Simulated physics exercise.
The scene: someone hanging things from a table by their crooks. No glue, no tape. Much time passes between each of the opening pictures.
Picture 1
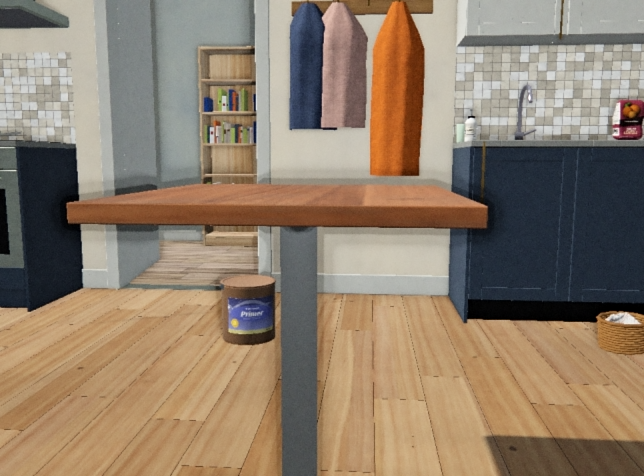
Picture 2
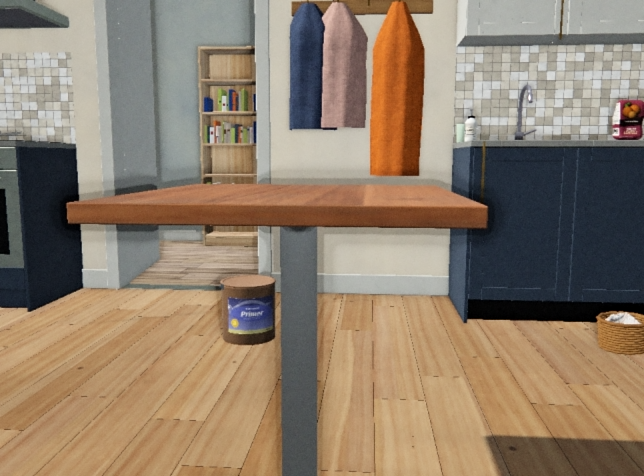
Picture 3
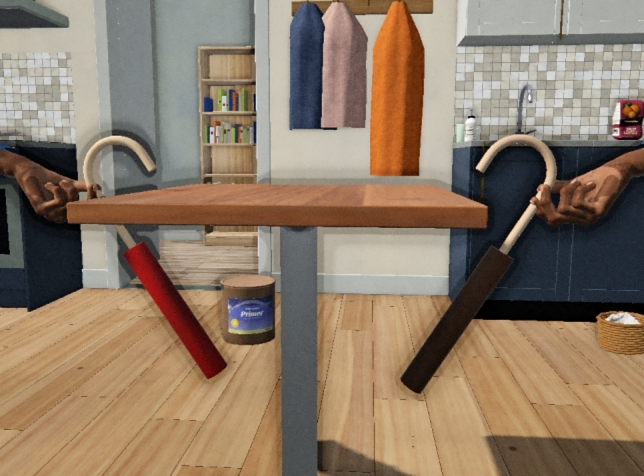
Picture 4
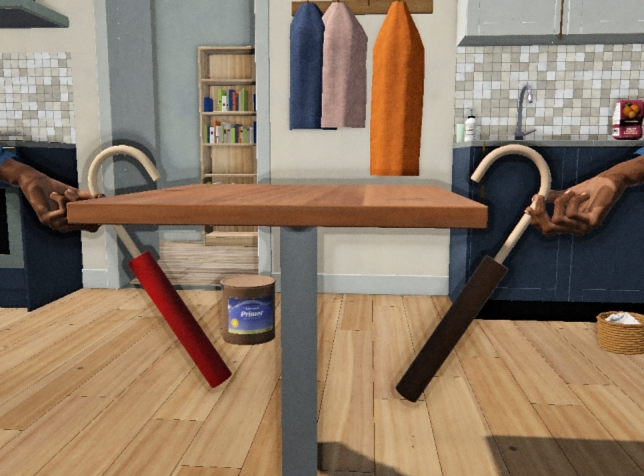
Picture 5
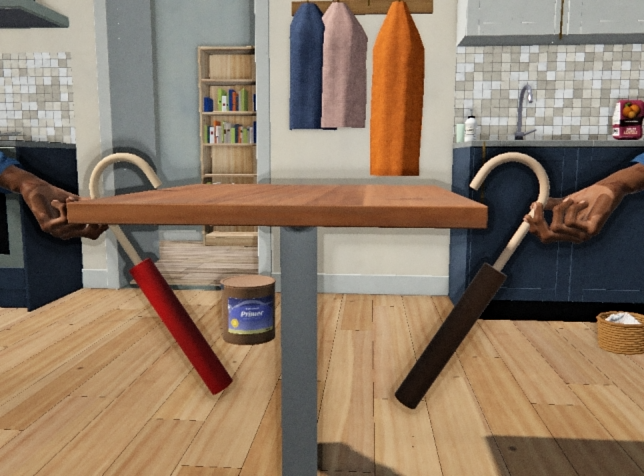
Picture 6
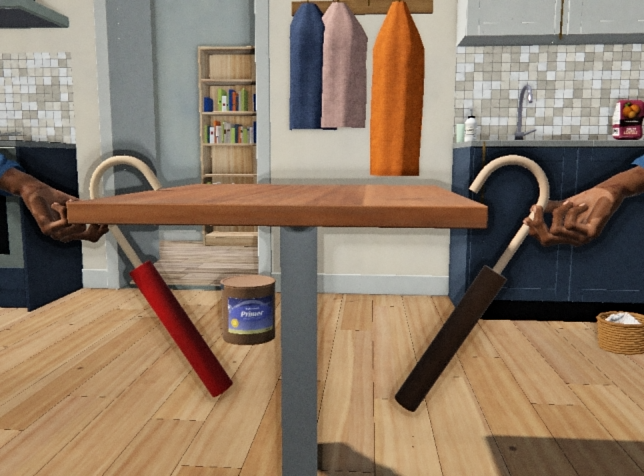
In a kitchen, two hands bringing a red and a dark brown umbrella by their crooks to opposite ends of a wooden table.
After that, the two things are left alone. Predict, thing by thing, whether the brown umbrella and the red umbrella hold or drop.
I expect that the brown umbrella drops, the red umbrella holds.
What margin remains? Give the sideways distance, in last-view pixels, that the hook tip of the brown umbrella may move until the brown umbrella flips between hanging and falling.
Some 20 pixels, left.
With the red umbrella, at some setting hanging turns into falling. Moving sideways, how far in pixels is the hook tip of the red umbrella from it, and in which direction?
It shifts 8 pixels to the left.
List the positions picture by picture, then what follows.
The first frame shows table (299, 200).
The second frame shows table (299, 200).
The third frame shows still on the way; brown umbrella (462, 263); table (299, 200).
The fourth frame shows still on the way; red umbrella (174, 263); table (299, 200).
The fifth frame shows still on the way; brown umbrella (455, 280); table (299, 200).
The sixth frame shows in place, still held; brown umbrella (455, 282); red umbrella (175, 273); table (299, 200).
Then, 0.38 s later than the last frame, brown umbrella dropping near (487, 454); red umbrella at rest near (173, 274).
When it is over, the brown umbrella falls to the floor; the red umbrella stays hooked on the edge, near (175, 274).
